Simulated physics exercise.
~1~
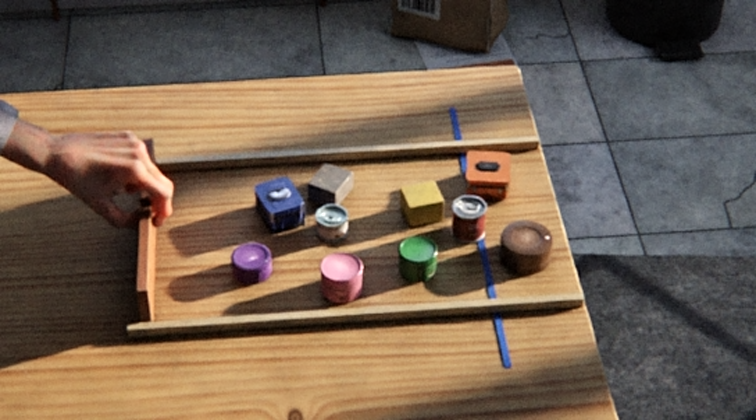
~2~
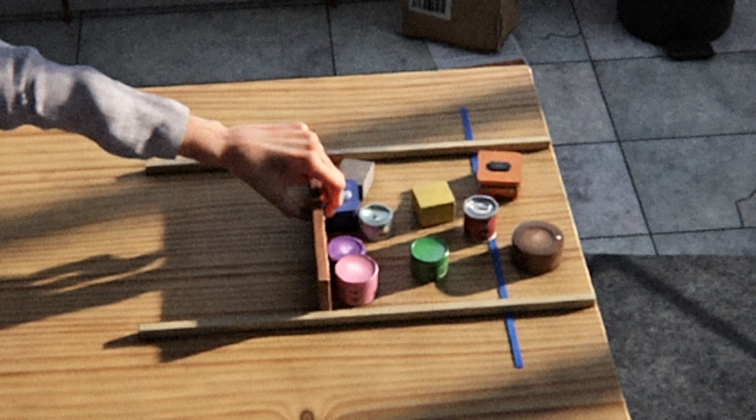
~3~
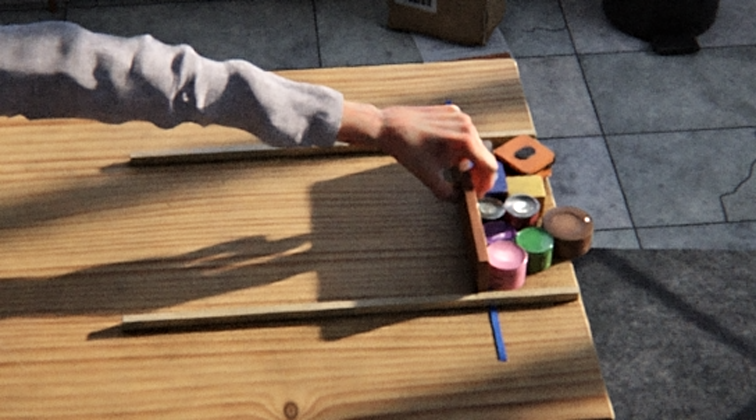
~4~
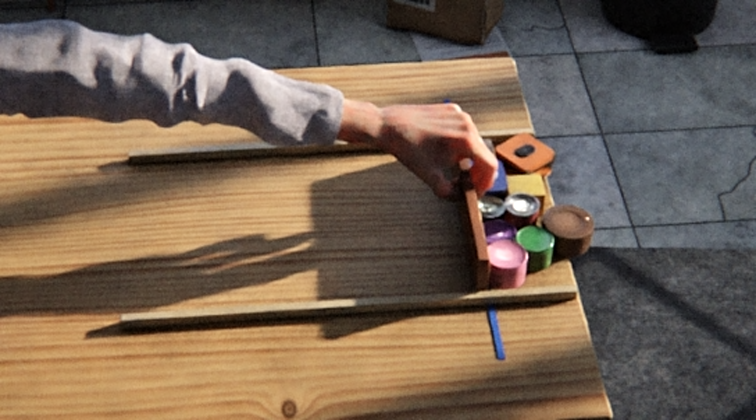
On a wooden table over grey paving, seen from above at a slight sway, two pale rails run from left to right toward a strip of blue tape near the table's edge. Between them sit small pots, tubs and blocks in purple, blue, pink, silver, yellow, green, orange and brown, with an upright board at the left. A hand pushes the board rightward, gathering the blue case, purple lid, pink tub and pale pot. It continues to the tape, crowding everything together at the edge. There the hand and board stop, and nothing falls off.
